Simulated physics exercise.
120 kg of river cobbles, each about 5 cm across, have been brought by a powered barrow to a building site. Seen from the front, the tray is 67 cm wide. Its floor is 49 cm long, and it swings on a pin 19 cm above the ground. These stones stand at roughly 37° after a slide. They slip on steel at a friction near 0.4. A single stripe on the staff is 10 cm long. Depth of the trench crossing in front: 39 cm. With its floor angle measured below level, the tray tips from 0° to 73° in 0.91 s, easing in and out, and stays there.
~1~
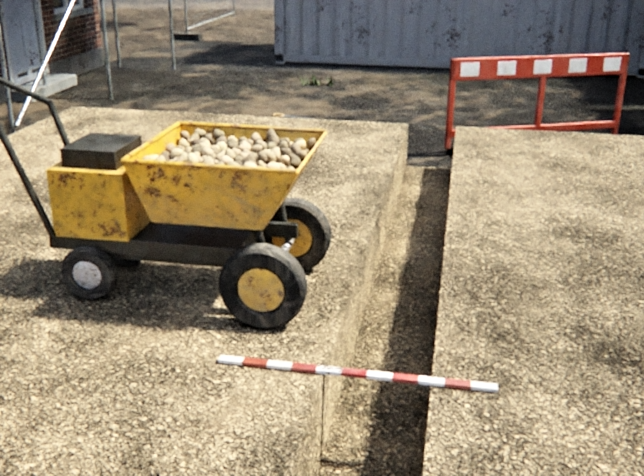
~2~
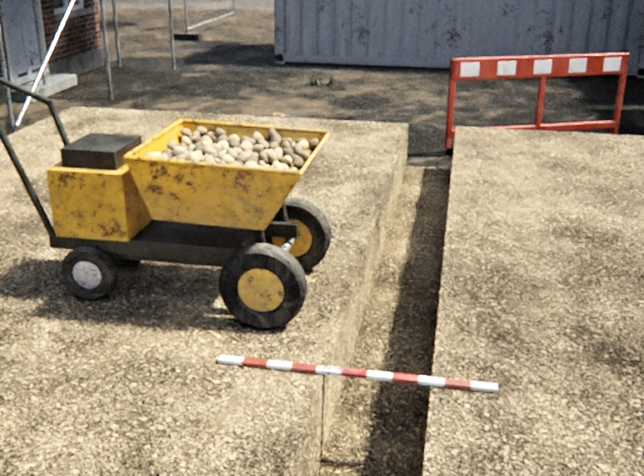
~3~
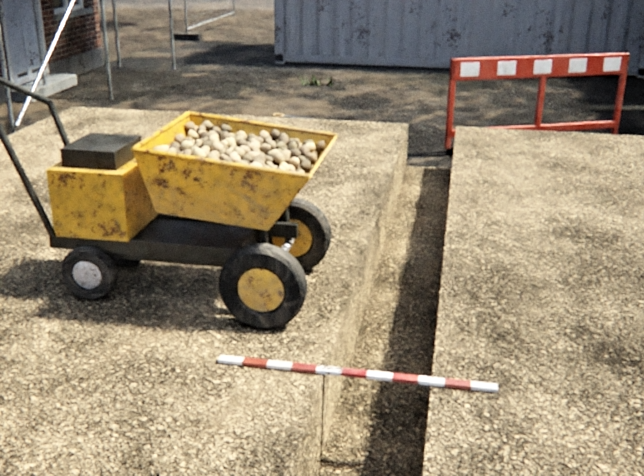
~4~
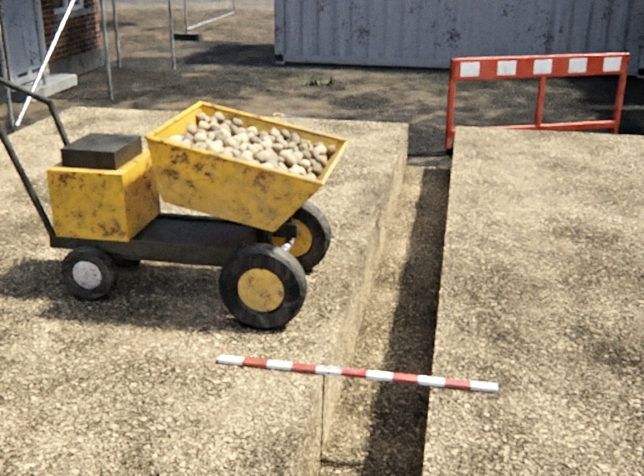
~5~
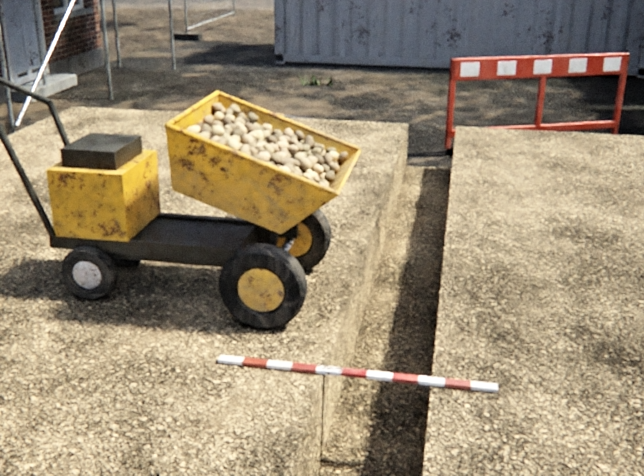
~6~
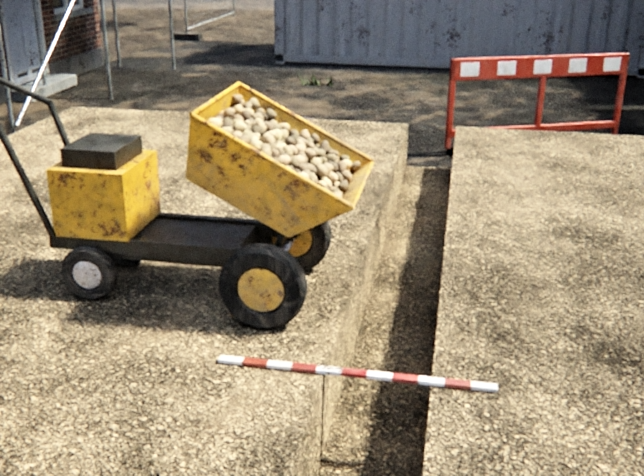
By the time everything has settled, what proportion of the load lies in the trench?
About 60 percent of the load.
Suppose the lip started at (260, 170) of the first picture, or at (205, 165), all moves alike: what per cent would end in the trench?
Around 90% for the first place and 85% for the second.
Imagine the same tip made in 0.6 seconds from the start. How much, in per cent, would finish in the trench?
45 %.
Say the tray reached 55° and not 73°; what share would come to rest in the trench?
Some 20 in a hundred, I'd say.
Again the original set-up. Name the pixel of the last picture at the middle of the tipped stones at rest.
About (427, 358).
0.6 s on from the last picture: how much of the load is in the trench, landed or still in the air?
15 per cent, give or take.
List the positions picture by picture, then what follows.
The tray is at 0°, its lip at (297, 172); the top of the load is at (247, 146), in the first picture.
Lip at (300, 173), floor tilted 1°, highest stones at (230, 140), in the second picture.
The tray is at 5°, its lip at (309, 177); the top of the load is at (209, 137), in the third picture.
The tray is at 11°, its lip at (322, 184); the top of the load is at (206, 125), in the fourth picture.
Lip at (338, 194), floor tilted 19°, highest stones at (221, 116), in the fifth picture.
The tray is at 28°, its lip at (353, 208); the top of the load is at (239, 109), in the sixth picture.
Then, 0.3 s after the last picture the floor is at 61°, 100 % in the tray; the foremost stones are at (392, 230).
Then, 0.6 s after the last picture the floor is at 73°, 64 % in the tray, 15 % in the trench, 21 % past the trench; the foremost stones are at (499, 311).
Then, 1.0 s after the last picture the floor is at 73°, 32 % in the tray, 28 % in the trench, 40 % past the trench; the foremost stones are at (630, 316).
Then, 2.9 s after the last picture the floor is at 73°, 0 % in the tray, 60 % in the trench, 40 % past the trench; the foremost stones are past the picture's edge.
